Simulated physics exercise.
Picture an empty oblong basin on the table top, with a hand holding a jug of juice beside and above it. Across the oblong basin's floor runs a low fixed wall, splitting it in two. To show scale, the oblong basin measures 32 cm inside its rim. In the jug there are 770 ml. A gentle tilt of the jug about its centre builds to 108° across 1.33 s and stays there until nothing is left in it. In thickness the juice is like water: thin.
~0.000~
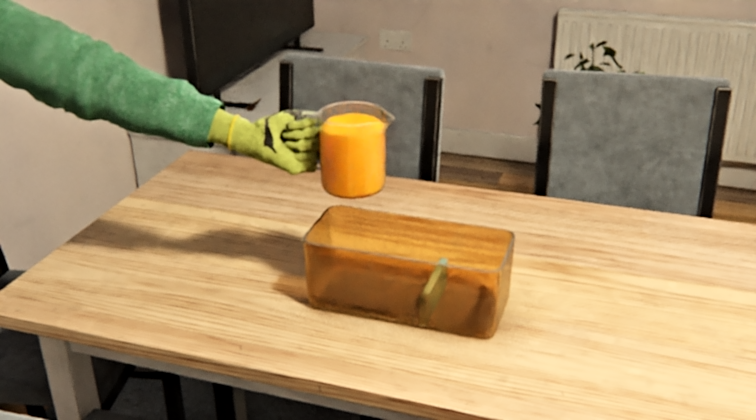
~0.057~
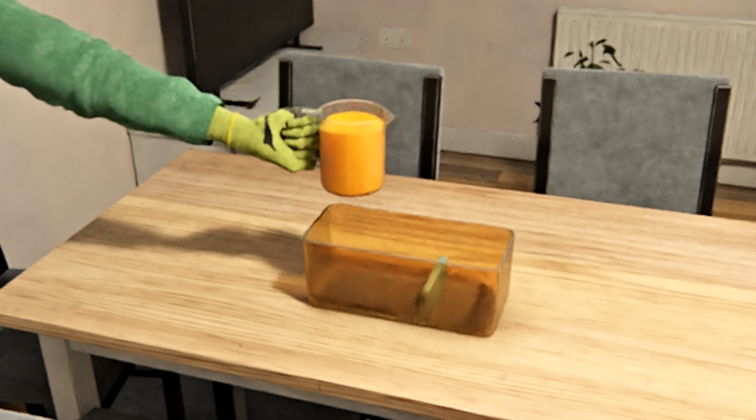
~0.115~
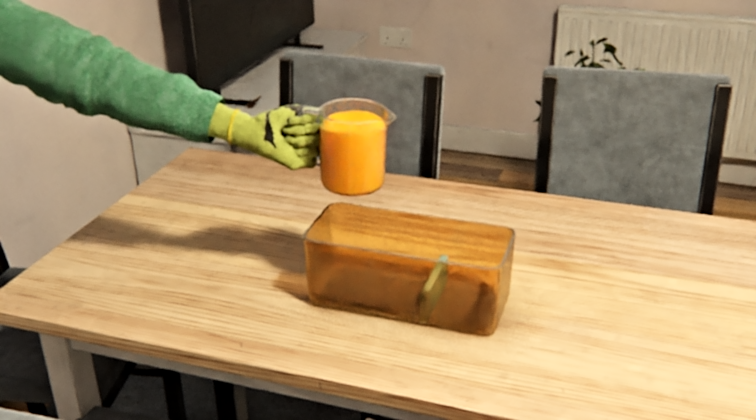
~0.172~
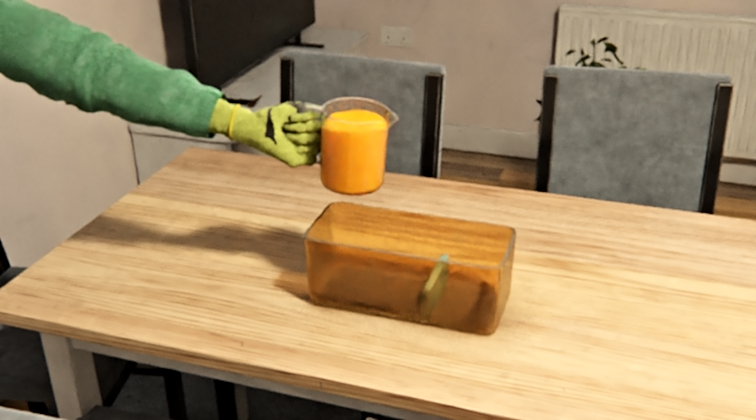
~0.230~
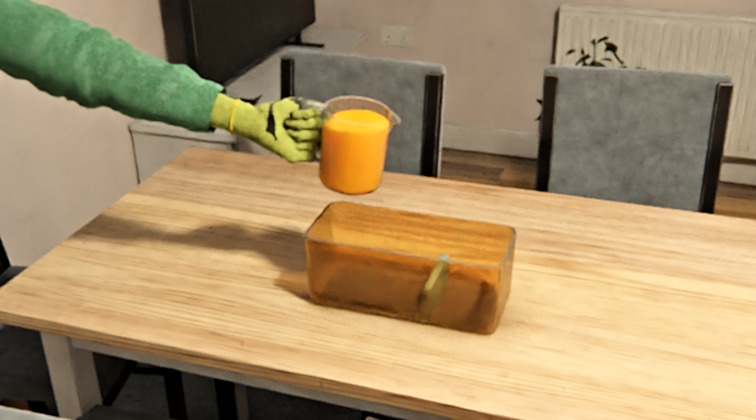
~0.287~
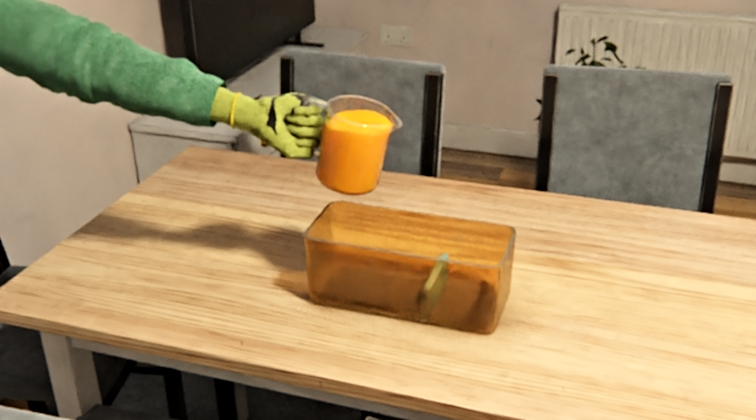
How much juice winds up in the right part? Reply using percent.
About 62 per cent.
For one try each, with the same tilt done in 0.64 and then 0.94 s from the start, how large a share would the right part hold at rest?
About 45 %, then about 55 %.
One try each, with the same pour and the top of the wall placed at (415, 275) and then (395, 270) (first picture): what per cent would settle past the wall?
I'd put it at about 90 per cent for the first and about 95 per cent for the second.
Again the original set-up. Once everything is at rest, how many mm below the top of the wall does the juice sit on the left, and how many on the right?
Left: Roughly 44 mm; right: Roughly 20 mm.
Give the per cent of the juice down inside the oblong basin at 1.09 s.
Near 54 in a hundred.
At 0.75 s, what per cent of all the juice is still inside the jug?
About 82 per cent.
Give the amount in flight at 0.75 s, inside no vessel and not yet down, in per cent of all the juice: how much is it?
Close to 14 in a hundred.
Then, 0.75 s in, the tilt is 65° and 81 per cent is still to pour, 1 is left of the wall and 5 right of it.
Then, 1.09 s in, the tilt is 99° and 28 per cent is still to pour, 7 is left of the wall and 48 right of it.
Then, 1.44 s in, the tilt is 108° and 2 per cent is still to pour, 34 is left of the wall and 62 right of it.
Then, 1.83 s in, the tilt is 108° and 0 per cent is still to pour, 37 is left of the wall and 62 right of it.
Finally, 37 per cent lies left of the wall, 62 right of it and 1 outside.
